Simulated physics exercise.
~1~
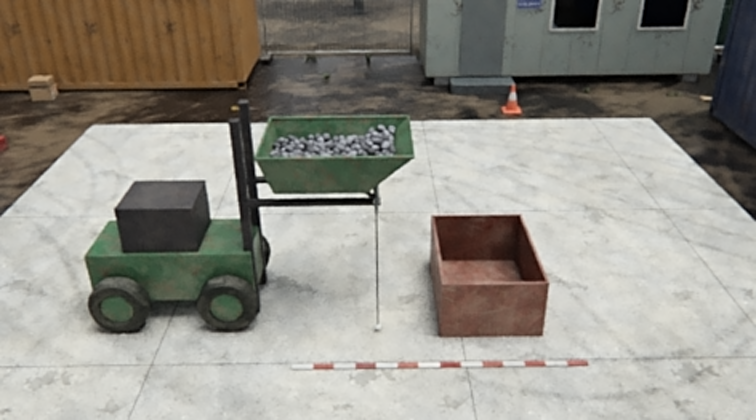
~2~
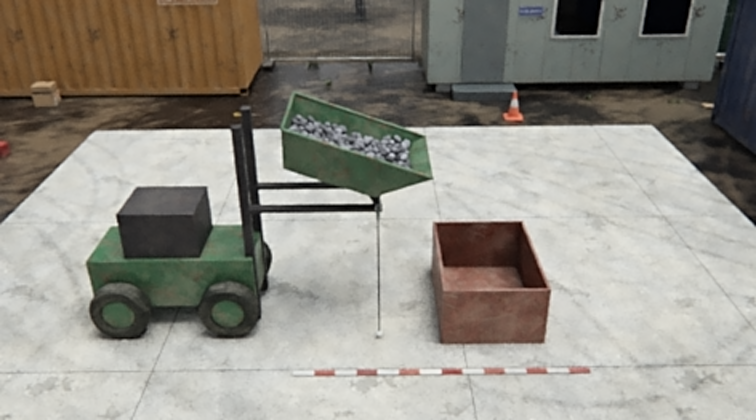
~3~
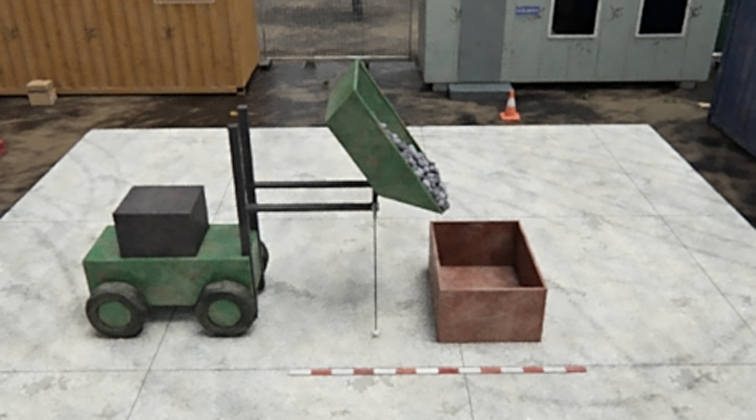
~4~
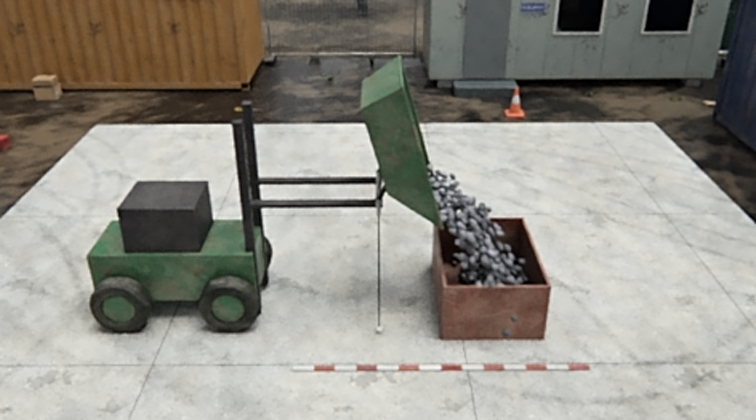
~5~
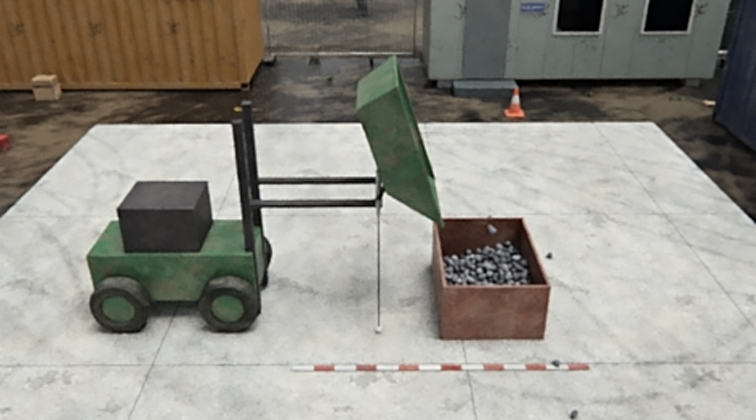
A green forklift with a dark block on its body stands at the left of a pale paved yard, seen from slightly above, holding up a green skip of grey stones. An open rust-red bin sits to the right, a striped staff lies in front, and containers and an orange cone stand behind. The skip tips to the right, gently at first, and the stones slide toward its lower lip. It tilts steeply and they pour into the bin. Finally the skip hangs steeply tipped, nearly all the stones lie in the bin, and a few stray ones are outside.
